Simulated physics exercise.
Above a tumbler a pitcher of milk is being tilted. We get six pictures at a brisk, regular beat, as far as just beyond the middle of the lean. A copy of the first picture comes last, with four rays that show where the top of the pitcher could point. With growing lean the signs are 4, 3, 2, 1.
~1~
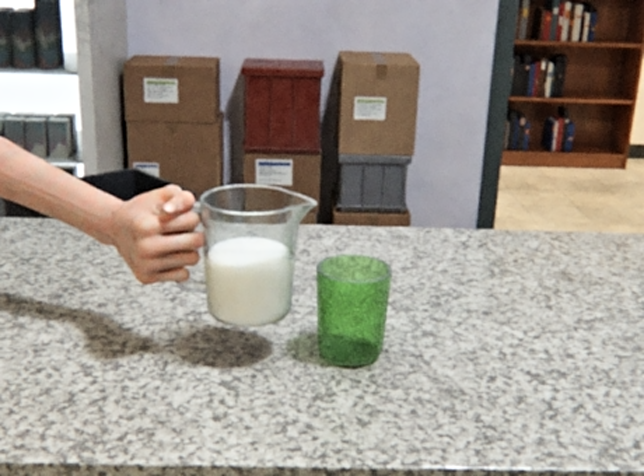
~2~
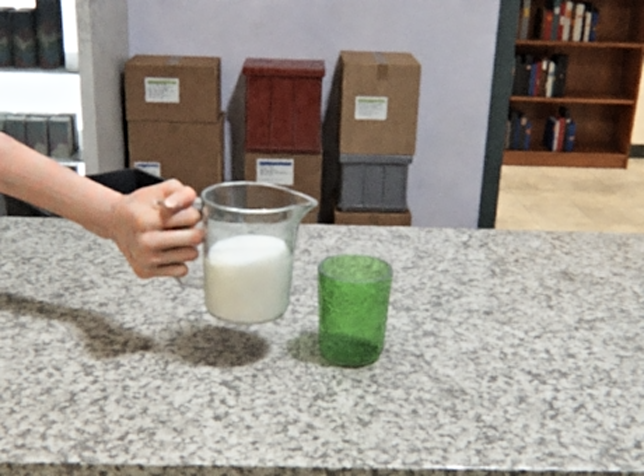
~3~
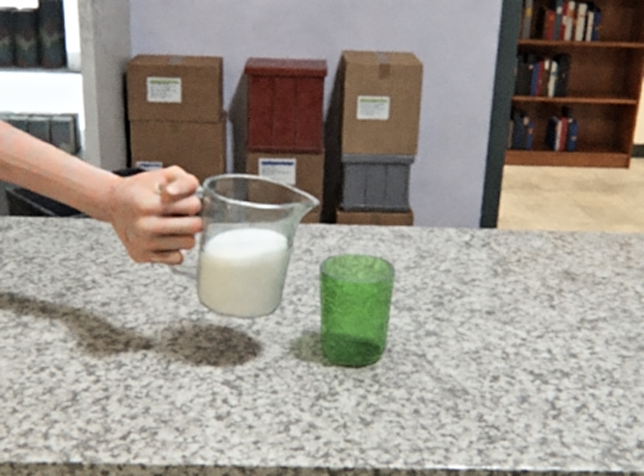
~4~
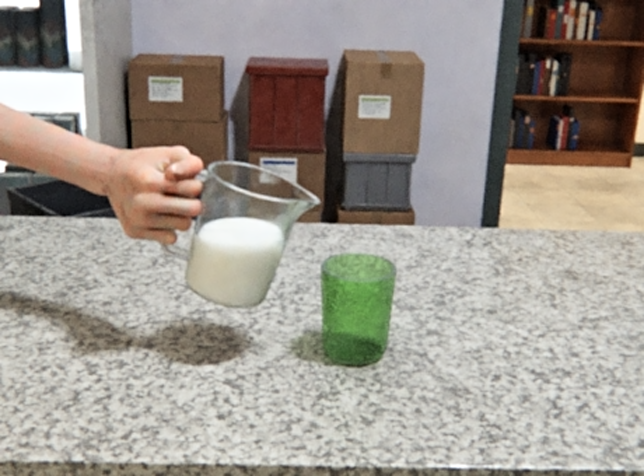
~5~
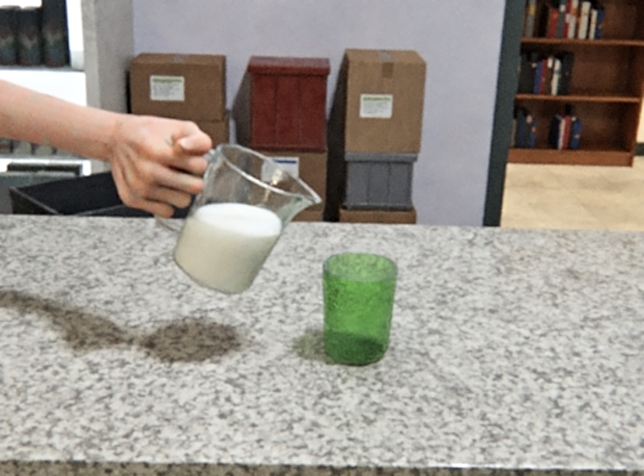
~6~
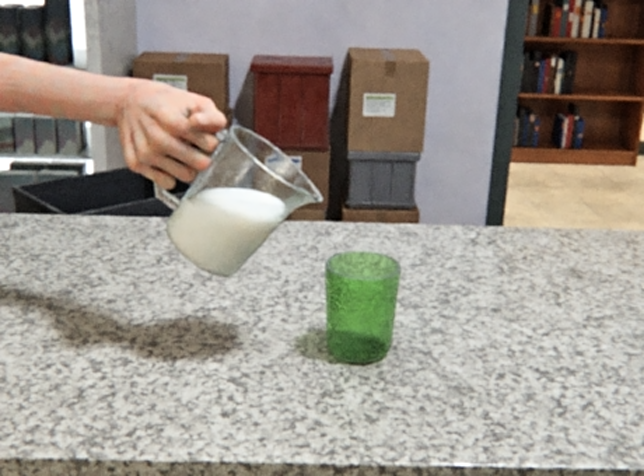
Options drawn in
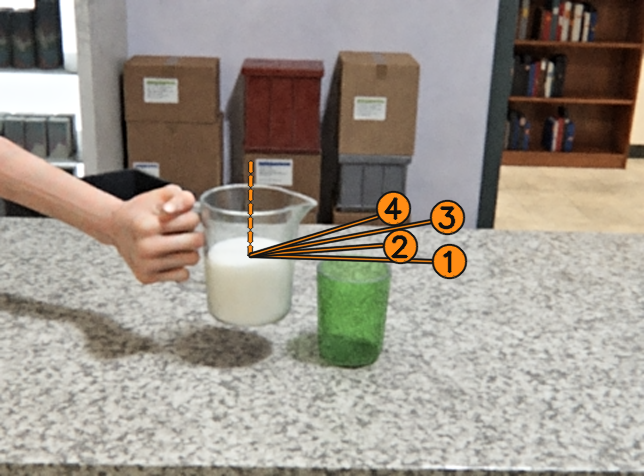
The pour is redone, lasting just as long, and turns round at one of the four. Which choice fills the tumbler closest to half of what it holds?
4 is best.
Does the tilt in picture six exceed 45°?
No, it does not.
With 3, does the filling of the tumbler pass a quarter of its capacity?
Yes, clearly.
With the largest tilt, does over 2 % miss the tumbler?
Yes, it does.
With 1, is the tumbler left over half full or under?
Over half.
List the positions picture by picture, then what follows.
The first picture shows upright, lip at (315, 203); rim of the tumbler round (354, 267); nothing has left yet.
The second picture shows upright, lip at (316, 203); nothing has left yet.
The third picture shows tipped about 7°, lip at (317, 202); nothing has left yet.
The fourth picture shows tipped about 15°, lip at (318, 201); nothing has left yet.
The fifth picture shows tipped about 26°, lip at (319, 200); nothing has left yet.
The sixth picture shows tipped about 36°, lip at (321, 199); nothing has left yet.
In orange, 1 at (432, 261); 2 at (382, 245); 3 at (431, 221); 4 at (377, 216).
Choosing 1, the tumbler ends with about 71 % of what it can hold; 25 % of the milk is spilt.
Choosing 2, the tumbler ends with about 73 % of what it can hold; 12 % of the milk is spilt.
Choosing 3, the tumbler ends with about 61 % of what it can hold; 7 % of the milk is spilt.
Choosing 4, the tumbler ends with about 49 % of what it can hold.
